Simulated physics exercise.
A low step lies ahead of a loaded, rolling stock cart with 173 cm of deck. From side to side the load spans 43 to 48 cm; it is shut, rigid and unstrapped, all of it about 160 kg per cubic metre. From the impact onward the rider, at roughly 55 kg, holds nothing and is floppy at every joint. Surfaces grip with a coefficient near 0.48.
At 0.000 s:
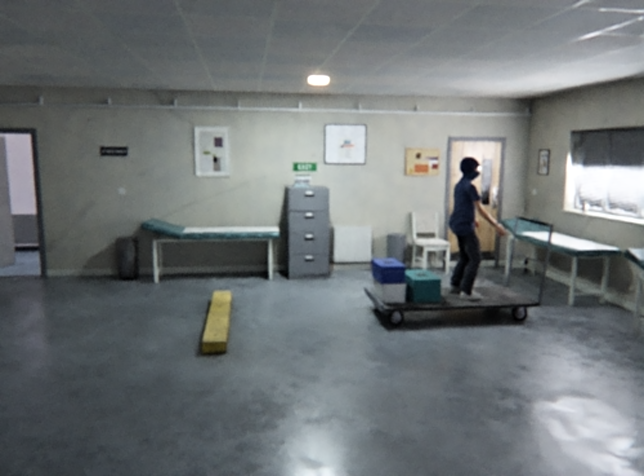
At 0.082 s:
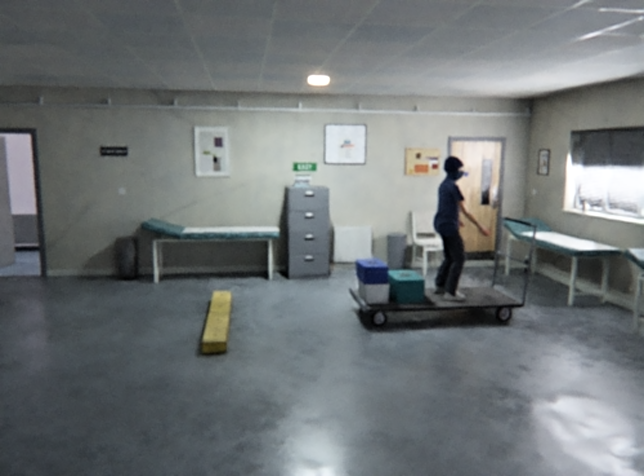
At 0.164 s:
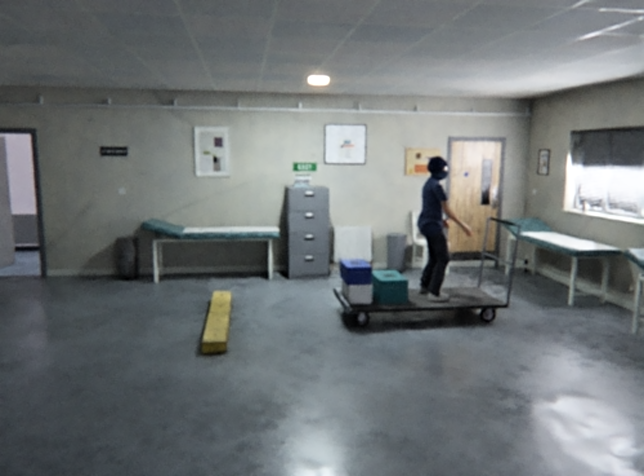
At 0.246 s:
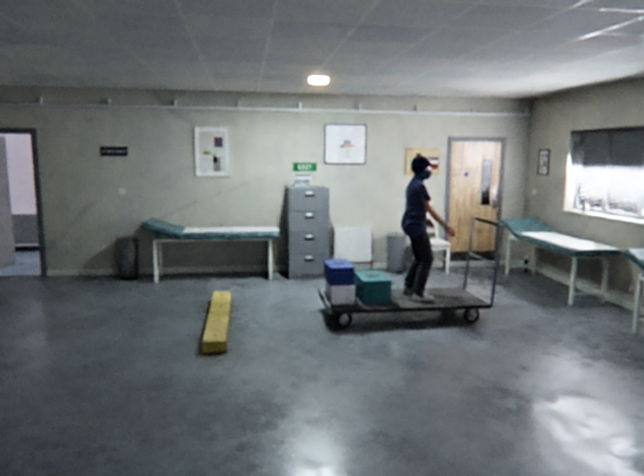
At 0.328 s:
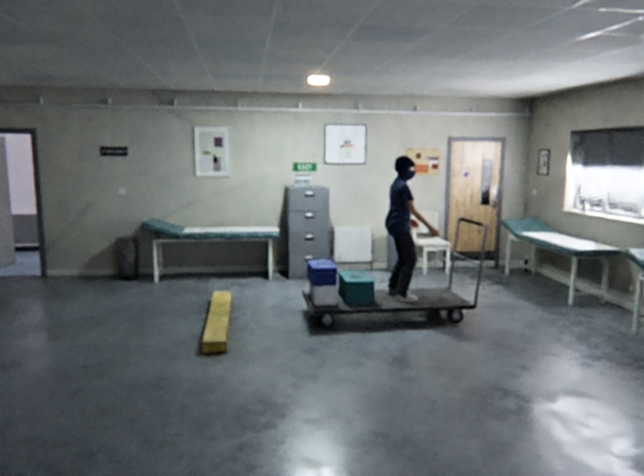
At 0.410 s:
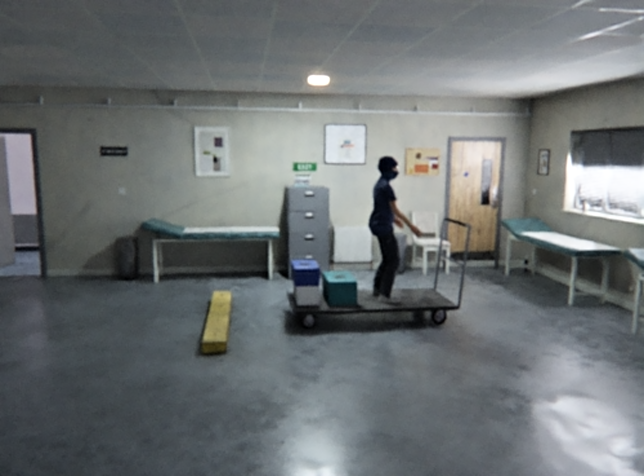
A masked person standing on a flat cart with blue and teal boxes rolls left across a grey-floored room with exam tables.
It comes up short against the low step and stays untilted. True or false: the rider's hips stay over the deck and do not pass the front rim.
False.
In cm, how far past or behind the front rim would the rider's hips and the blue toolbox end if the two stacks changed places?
Hips 10 past, blue 40 behind.
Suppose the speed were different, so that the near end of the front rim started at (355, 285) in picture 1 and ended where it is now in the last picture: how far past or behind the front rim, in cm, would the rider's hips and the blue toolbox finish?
Rest points: Hips at 0 cm behind, blue at 70 cm past.
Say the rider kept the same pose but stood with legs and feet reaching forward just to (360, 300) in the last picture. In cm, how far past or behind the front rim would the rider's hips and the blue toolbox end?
Hips 30 past, blue 110 past.
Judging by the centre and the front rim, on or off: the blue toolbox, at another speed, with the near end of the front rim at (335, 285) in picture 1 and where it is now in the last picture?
Then blue is dropped.
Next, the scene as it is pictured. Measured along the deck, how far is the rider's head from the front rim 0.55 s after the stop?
20 cm past.
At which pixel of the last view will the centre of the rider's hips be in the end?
(204, 302).
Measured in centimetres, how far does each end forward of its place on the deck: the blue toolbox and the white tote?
Forward shift, cm - blue: 105; white: 0.
The wheels strike at 0.73 s.
After 0.98 s the rider's hips are 41 cm behind the rim, near (259, 249) in the last picture's view.
After 1.28 s the rider's hips are 1 cm behind the rim, near (221, 275) in the last picture's view.
After 1.73 s the rider's hips are 21 cm past the rim, near (200, 295) in the last picture's view.
At rest, 3.0 s, past the rim, blue toolbox and the rider's hips; behind it, teal toolbox and white tote.
